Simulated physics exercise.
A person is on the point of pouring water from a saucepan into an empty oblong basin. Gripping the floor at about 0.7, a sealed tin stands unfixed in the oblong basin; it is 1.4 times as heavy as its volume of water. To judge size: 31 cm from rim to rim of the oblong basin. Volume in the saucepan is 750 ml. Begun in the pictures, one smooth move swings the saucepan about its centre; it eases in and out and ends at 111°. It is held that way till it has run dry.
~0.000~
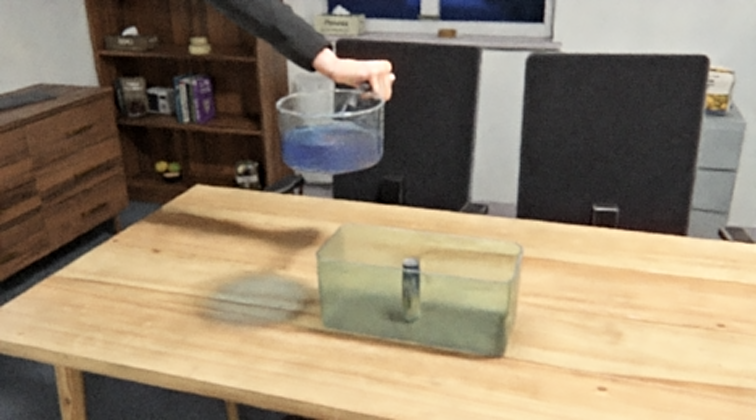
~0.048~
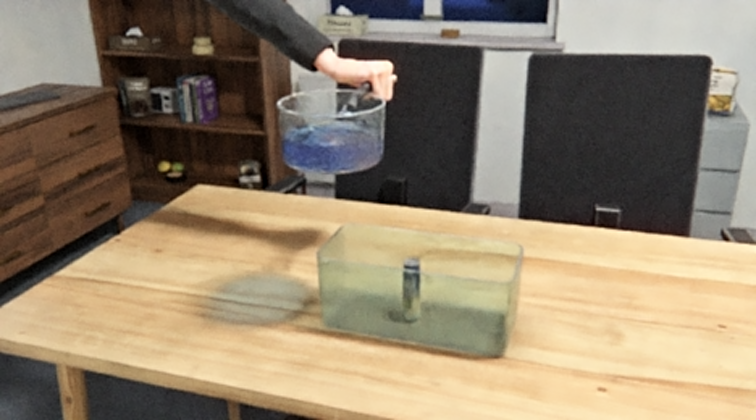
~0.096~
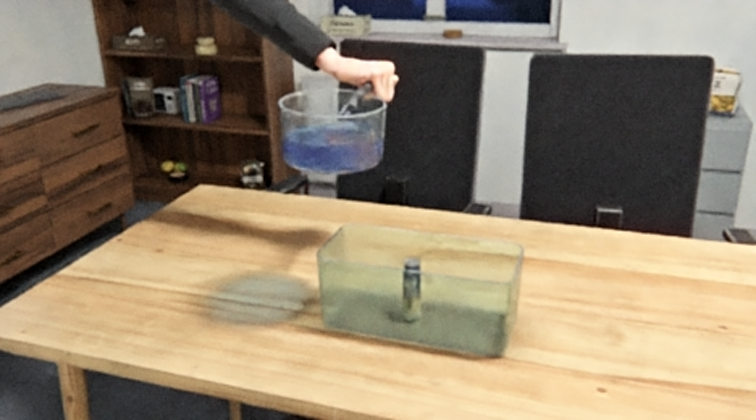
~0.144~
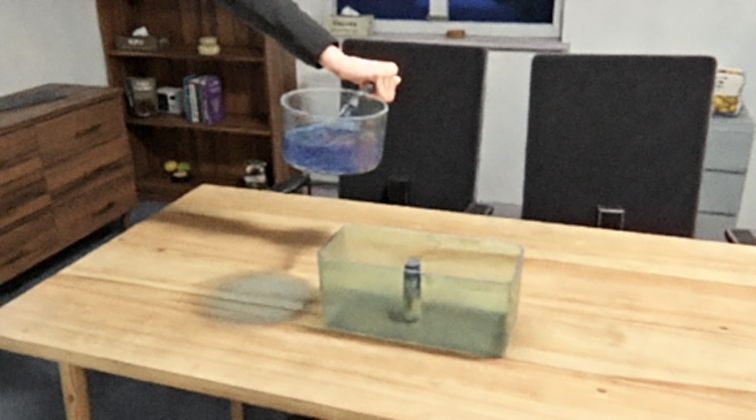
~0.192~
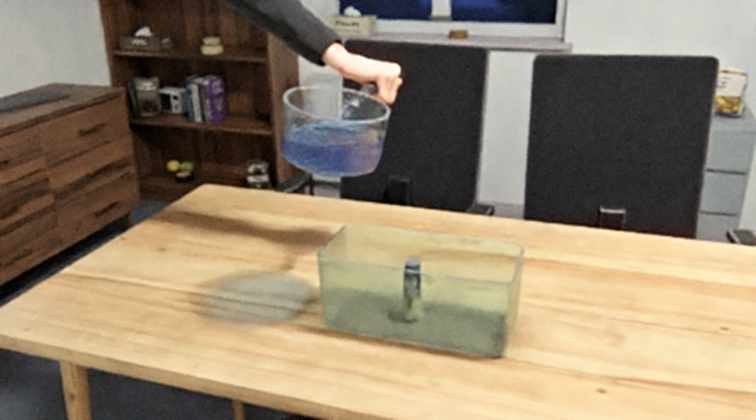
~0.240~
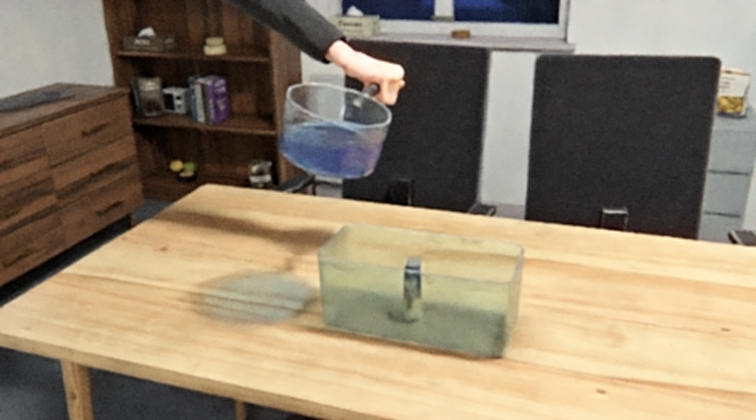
A hand in a dark sleeve holds a clear saucepan of blue liquid above a pale wooden table, seen from slightly above in a room with black chairs, a bookshelf and drawers behind. Below it sits a greenish see-through oblong basin with a small tin at its middle. The saucepan tilts gently and smoothly, its right side dipping, while the view shifts barely at all.
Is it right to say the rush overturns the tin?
Wrong.
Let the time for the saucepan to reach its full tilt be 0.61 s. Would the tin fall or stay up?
Then it goes over.
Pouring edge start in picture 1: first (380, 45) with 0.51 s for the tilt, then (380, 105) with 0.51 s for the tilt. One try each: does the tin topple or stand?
Trial 1 - tin tips; trial 2 - tin tips.
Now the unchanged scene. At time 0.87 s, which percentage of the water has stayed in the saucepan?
14 in a hundred, give or take.
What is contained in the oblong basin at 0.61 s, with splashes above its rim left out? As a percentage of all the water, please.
Estimate - around 1 in a hundred parts.
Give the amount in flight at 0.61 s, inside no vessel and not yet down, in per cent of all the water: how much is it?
Close to 32 in a hundred.
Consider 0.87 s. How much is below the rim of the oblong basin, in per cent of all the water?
About 68 per cent.
By 0.61 s the tilt is 78° and 66 per cent is still to pour; the tin stands where it began.
By 0.87 s the tilt is 109° and 15 per cent is still to pour; the tin stands where it began.
By 1.15 s the tilt is 111° and 0 per cent is still to pour; the tin stands 1 cm from where it began.
By 1.46 s the tilt is 111° and 0 per cent is still to pour; the tin stands 1 cm from where it began.
At rest the tin stands 1 cm from where it began.
